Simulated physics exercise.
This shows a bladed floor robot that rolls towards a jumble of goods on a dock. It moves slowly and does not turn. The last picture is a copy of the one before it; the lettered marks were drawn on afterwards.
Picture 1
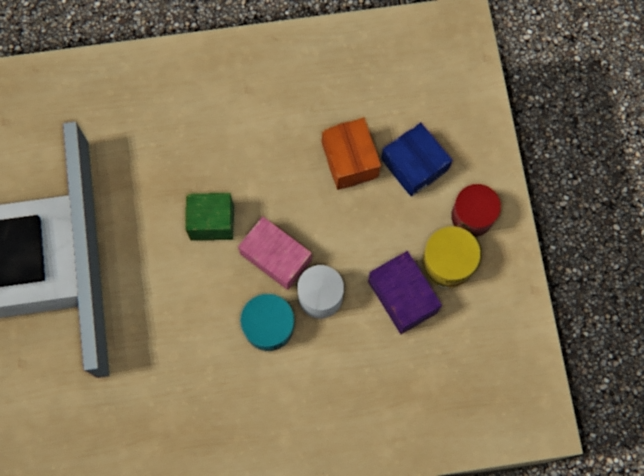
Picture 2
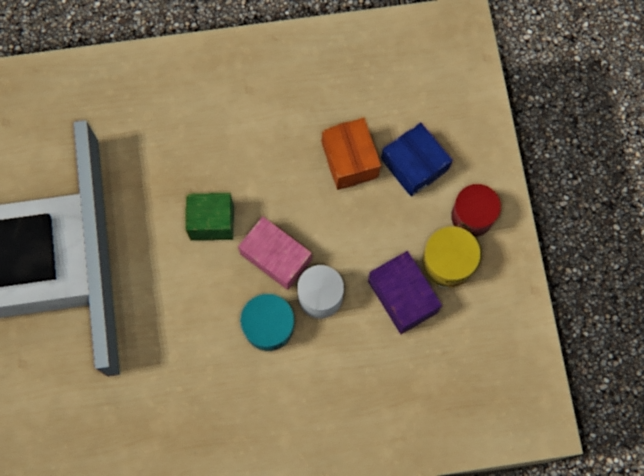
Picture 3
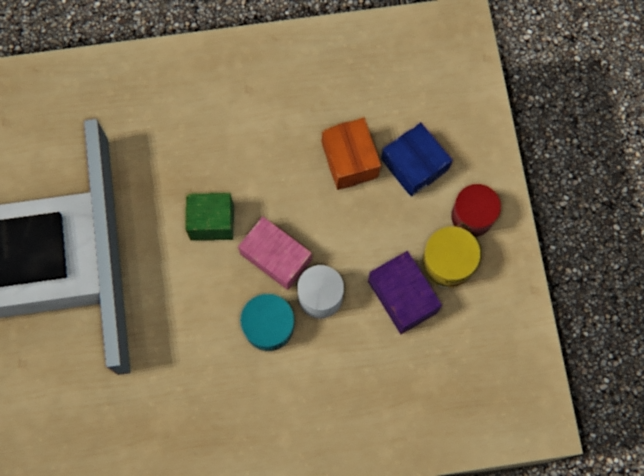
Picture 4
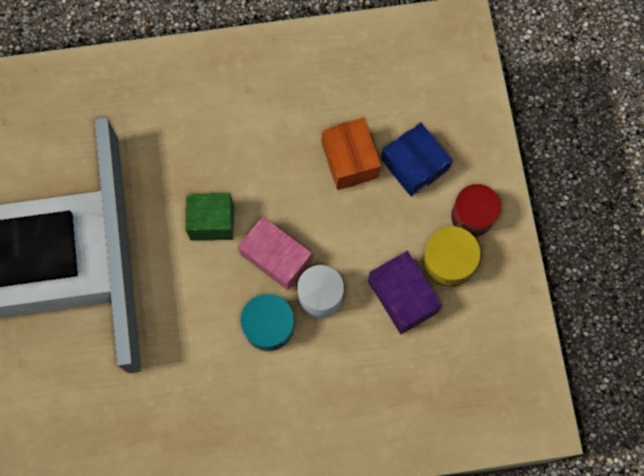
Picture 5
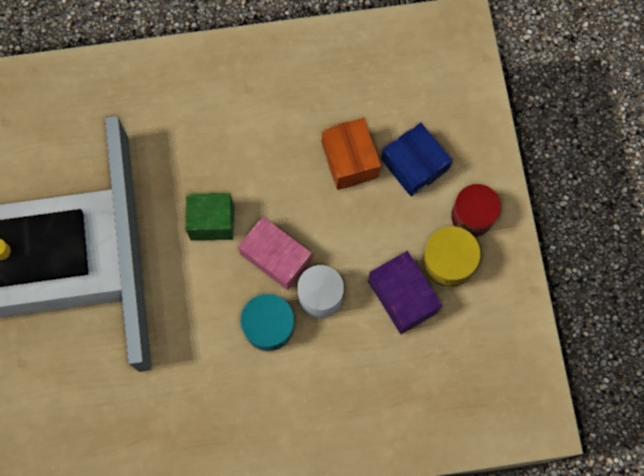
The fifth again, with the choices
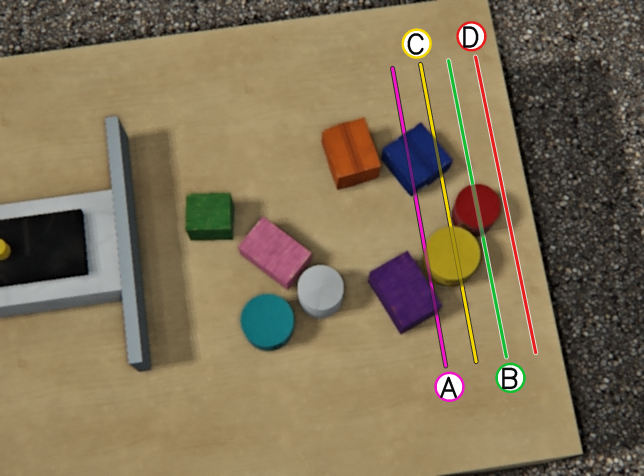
A bladed floor robot rolling slowly rightward towards a scatter of colourful boxes and round containers, which all stay still.
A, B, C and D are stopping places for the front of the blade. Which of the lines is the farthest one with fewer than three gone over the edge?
No farther than C.
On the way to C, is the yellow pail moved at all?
Yes.
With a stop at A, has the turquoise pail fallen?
By then, no.
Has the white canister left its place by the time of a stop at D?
By then, yes.
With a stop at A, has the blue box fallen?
No.
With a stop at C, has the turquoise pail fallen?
By then, no.
On the marked copy, A at (418, 211); B at (476, 203); C at (447, 207); D at (504, 199).
Following C. Soon after the start, robot (162, 230); turquoise pail (288, 321); white canister (326, 290).
Later, robot (281, 214); yellow pail (499, 256); purple crate (467, 303).
In the end, robot (371, 201); yellow pail over the edge; blue box (515, 130); one fallen.
As for the rest, A is within the limit but short; B drops four; D drops seven.
